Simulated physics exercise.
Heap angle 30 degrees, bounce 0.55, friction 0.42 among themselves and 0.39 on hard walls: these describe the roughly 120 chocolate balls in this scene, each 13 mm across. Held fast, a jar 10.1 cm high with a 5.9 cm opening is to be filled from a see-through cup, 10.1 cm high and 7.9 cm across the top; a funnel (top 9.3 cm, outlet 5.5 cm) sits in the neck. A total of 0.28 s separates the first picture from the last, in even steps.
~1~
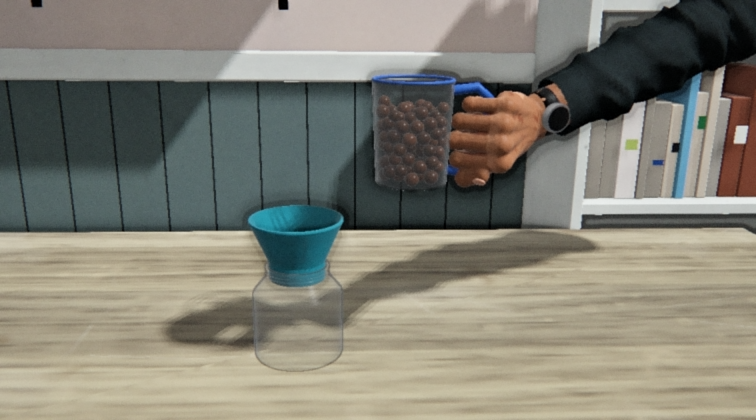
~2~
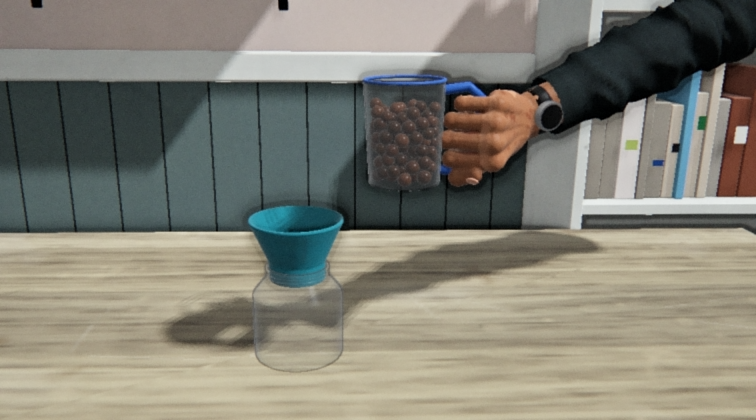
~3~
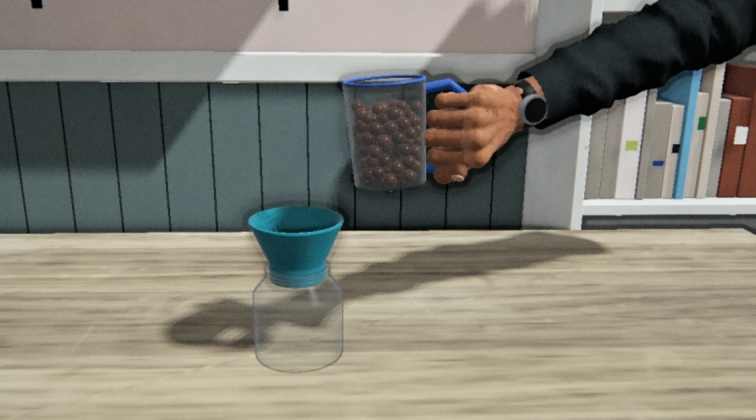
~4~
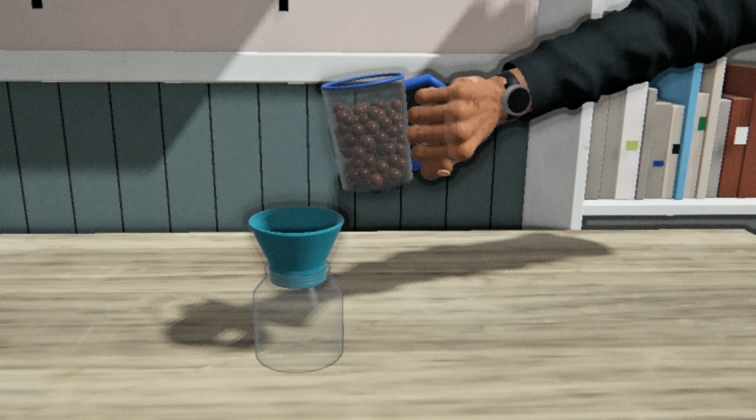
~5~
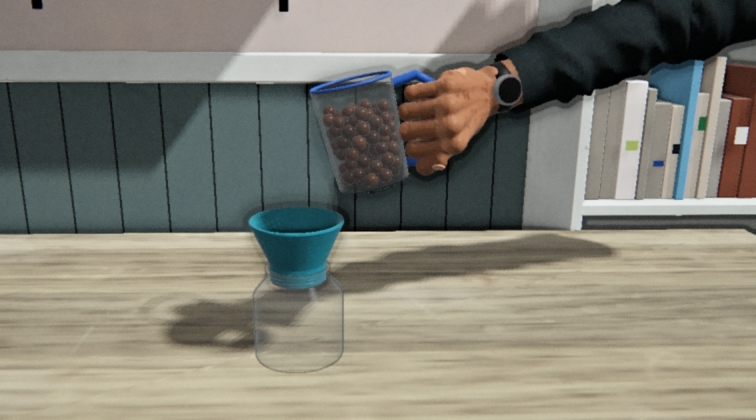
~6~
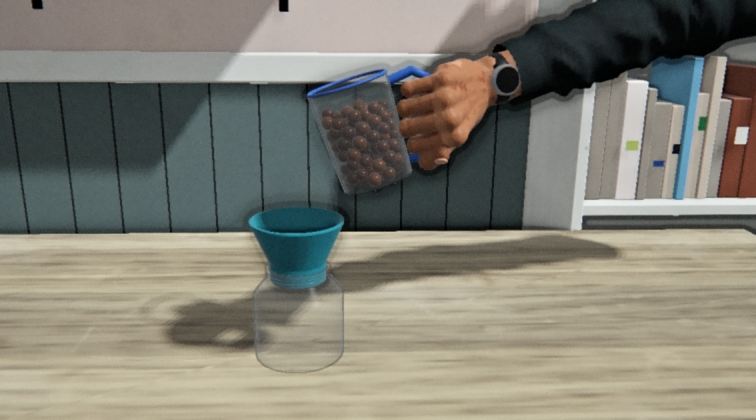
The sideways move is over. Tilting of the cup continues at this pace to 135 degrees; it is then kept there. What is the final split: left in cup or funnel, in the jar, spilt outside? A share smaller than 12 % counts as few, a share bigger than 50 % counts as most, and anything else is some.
Final split - still above: A small share, jar: The greater part, spilt: A small share.
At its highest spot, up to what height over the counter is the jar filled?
About 6.0 centimetres above the counter.
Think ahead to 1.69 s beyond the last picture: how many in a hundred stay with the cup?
Close to 0 per cent of the load, I'd guess.
Then, 0.69 s after the last picture, tilt 72 degrees; the cup holds 100 %, the jar 0 %.
Then, 1.14 s after the last picture, tilt 109 degrees; the cup holds 75 %, the jar 10 %.
Then, 1.69 s after the last picture, tilt 135 degrees; the cup holds 0 %, the jar 100 %.
In the end, still above 0 %, jar 100 %, spilt 0 %.
